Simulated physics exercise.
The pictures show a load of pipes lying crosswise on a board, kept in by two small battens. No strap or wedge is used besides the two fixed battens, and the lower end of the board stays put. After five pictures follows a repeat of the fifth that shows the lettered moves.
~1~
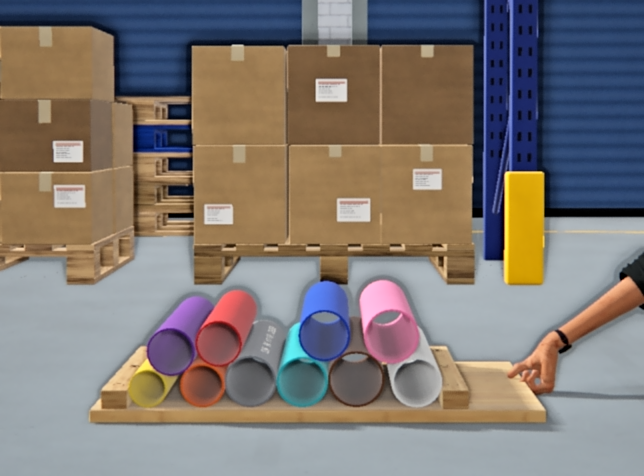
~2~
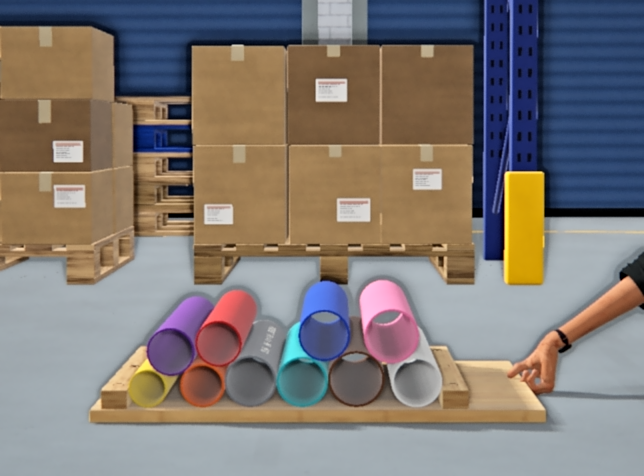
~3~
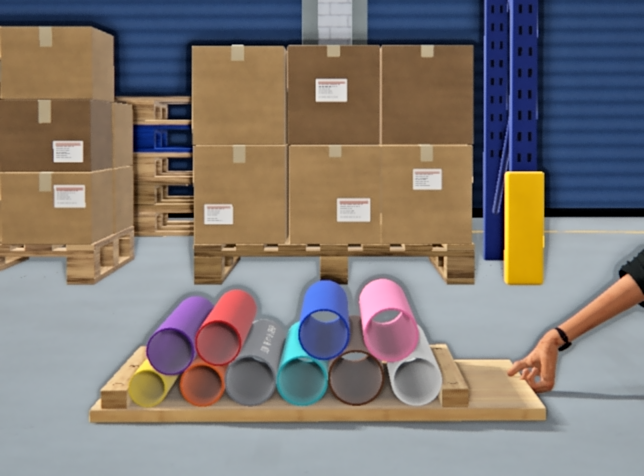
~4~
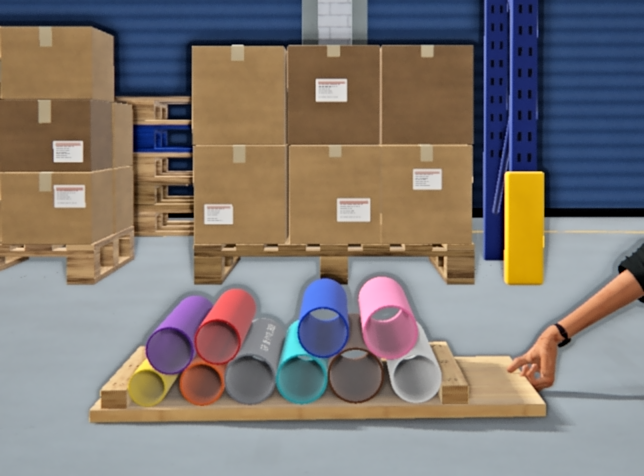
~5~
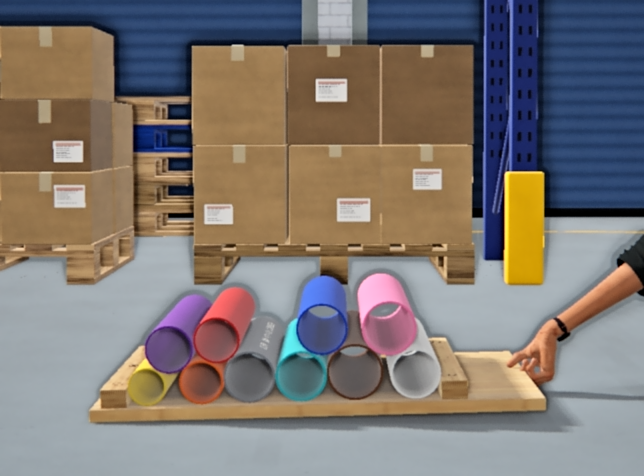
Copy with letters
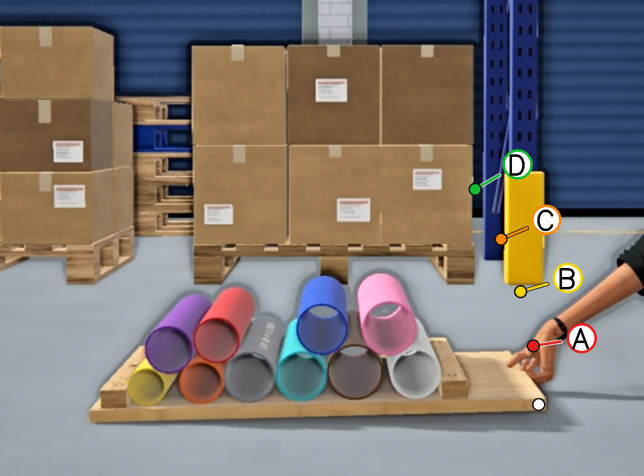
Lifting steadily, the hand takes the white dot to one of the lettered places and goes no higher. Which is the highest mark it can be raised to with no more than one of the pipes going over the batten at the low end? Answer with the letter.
No higher than B.
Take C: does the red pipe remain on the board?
The red pipe: No.
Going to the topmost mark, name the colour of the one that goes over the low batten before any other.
The purple one.
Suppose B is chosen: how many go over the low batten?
The count is one.
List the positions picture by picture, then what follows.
In the first picture, brown pipe (356, 379); white pipe (417, 382); purple pipe (171, 351).
In the second picture, purple pipe (171, 352); pink pipe (391, 336).
In the third picture, board (319, 380); brown pipe (356, 378); white pipe (417, 380); grey pipe (250, 380).
In the fourth picture, board (319, 378); orange pipe (202, 384).
In the fifth picture, board (319, 375); orange pipe (201, 382).
On the marked copy, A at (533, 346); B at (521, 292); C at (501, 239); D at (475, 189); the white dot at (539, 405).
Taking B. A third of the way, board at 13°.
Two thirds of the way, board at 16°.
When it is over, board at 16°, one over the low batten (purple).
As for the rest, A one over the low batten (purple); C two over the low batten (purple, red); D three over the low batten (purple, blue, red).
